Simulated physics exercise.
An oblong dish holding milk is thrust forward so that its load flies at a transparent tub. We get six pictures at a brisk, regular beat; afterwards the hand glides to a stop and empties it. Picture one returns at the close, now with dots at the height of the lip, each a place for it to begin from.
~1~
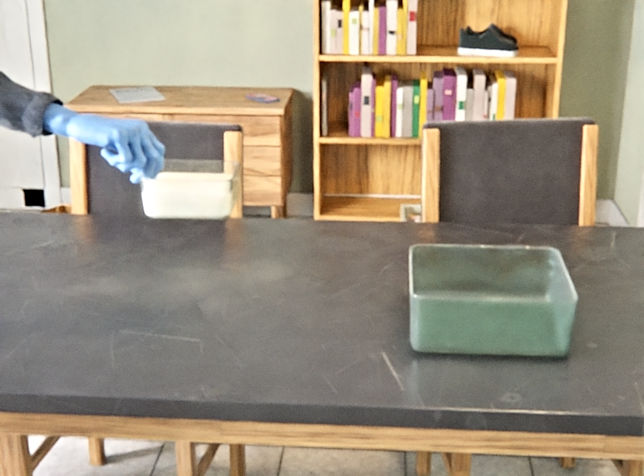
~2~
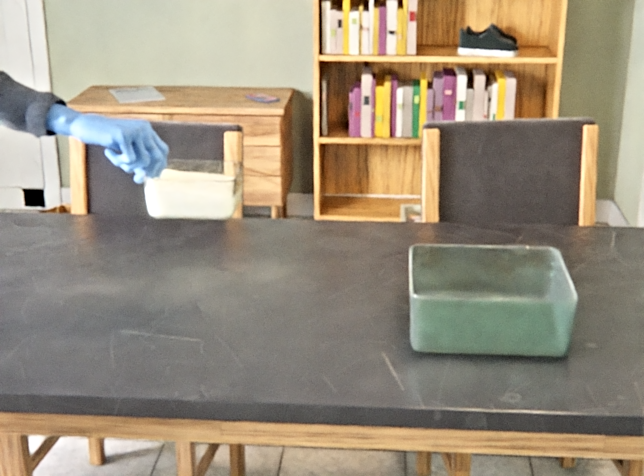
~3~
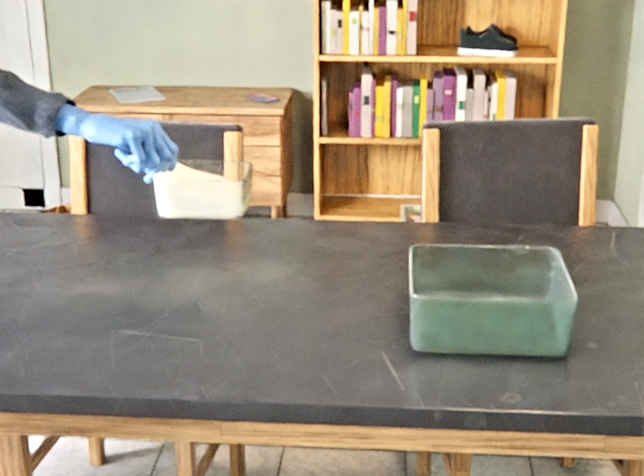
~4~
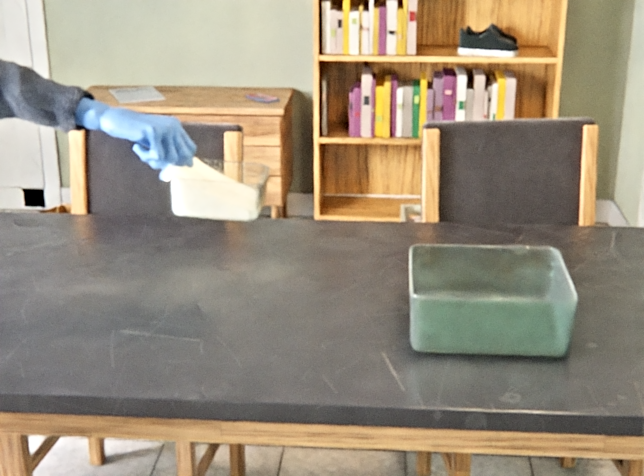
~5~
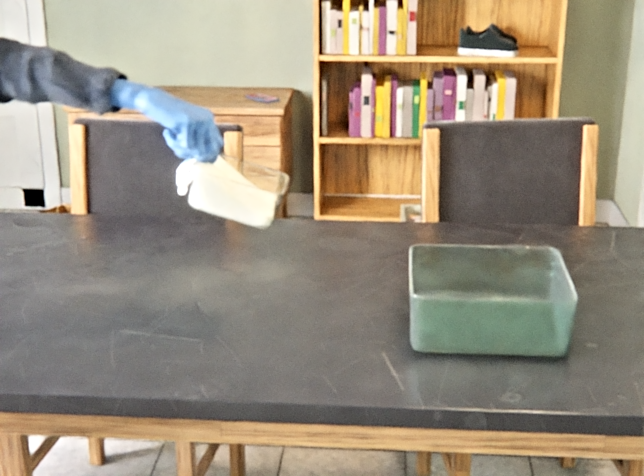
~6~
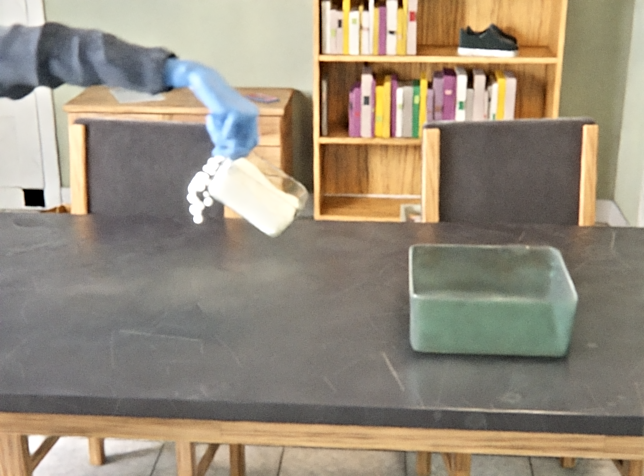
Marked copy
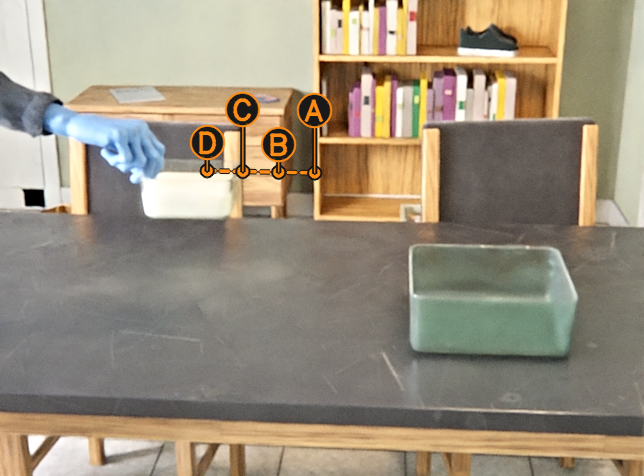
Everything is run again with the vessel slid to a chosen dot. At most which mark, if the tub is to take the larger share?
That is spot B.
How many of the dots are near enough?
Two of the four.
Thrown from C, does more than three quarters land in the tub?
No.
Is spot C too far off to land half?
Yes, that goes wrong.
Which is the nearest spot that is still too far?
That is spot C.
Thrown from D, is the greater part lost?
Yes.
On the marked copy, A at (314, 172); B at (278, 172); C at (242, 171); D at (207, 170).
With A, about 75 % lands in the tub, 10 % falls short and 15 % goes beside or beyond.
With B, about 66 % lands in the tub, 23 % falls short and 11 % goes beside or beyond.
With C, about 24 % lands in the tub, 69 % falls short and 7 % goes beside or beyond.
With D, about 0 % lands in the tub, 97 % falls short and 3 % goes beside or beyond.
